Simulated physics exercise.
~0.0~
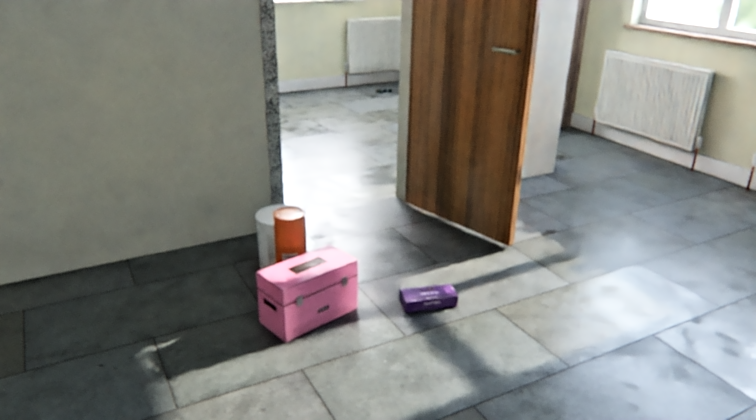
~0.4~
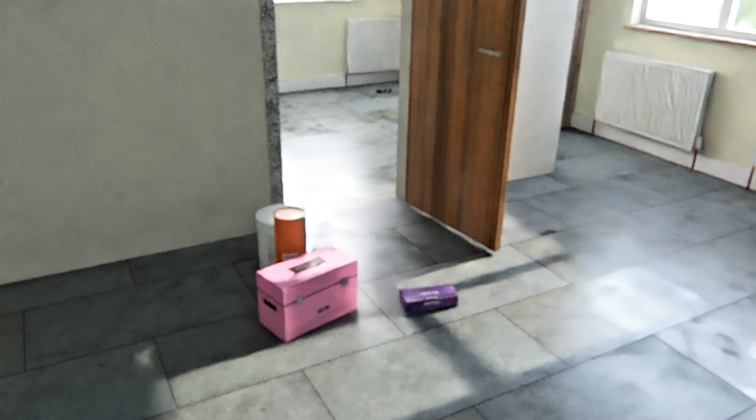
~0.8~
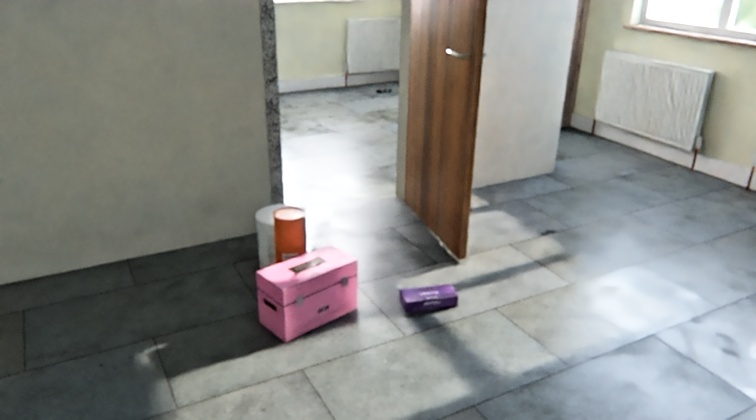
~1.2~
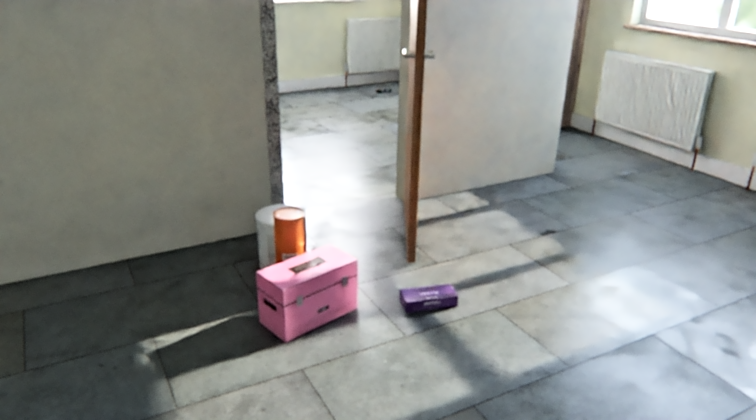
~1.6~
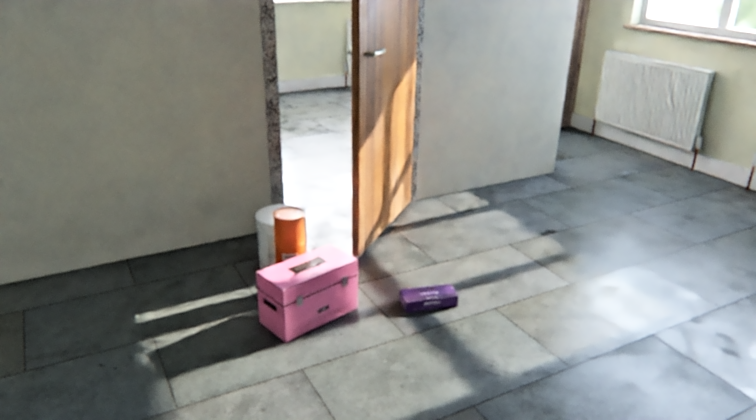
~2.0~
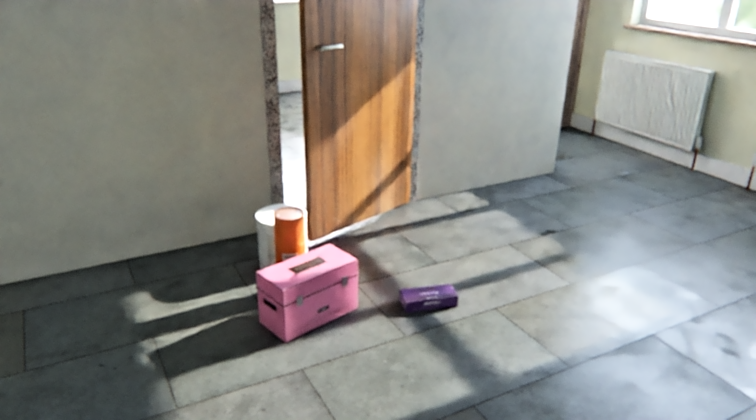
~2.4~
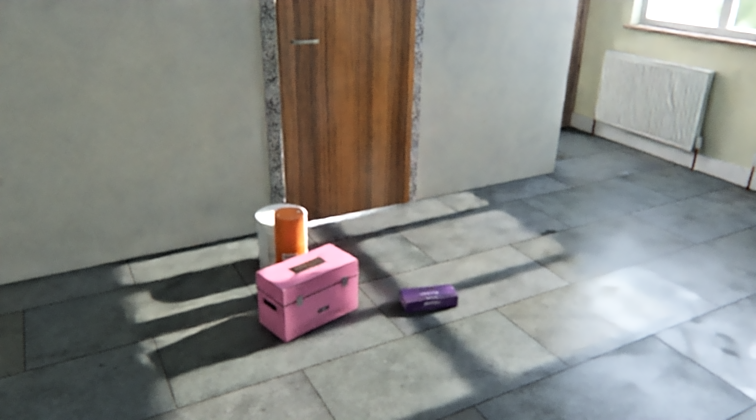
A wooden door that stood wide open swung steadily around to the left until it closed fully in its doorway, while the pink toolbox, purple packet, white pail and orange canister on the grey tiled floor stayed where they were.
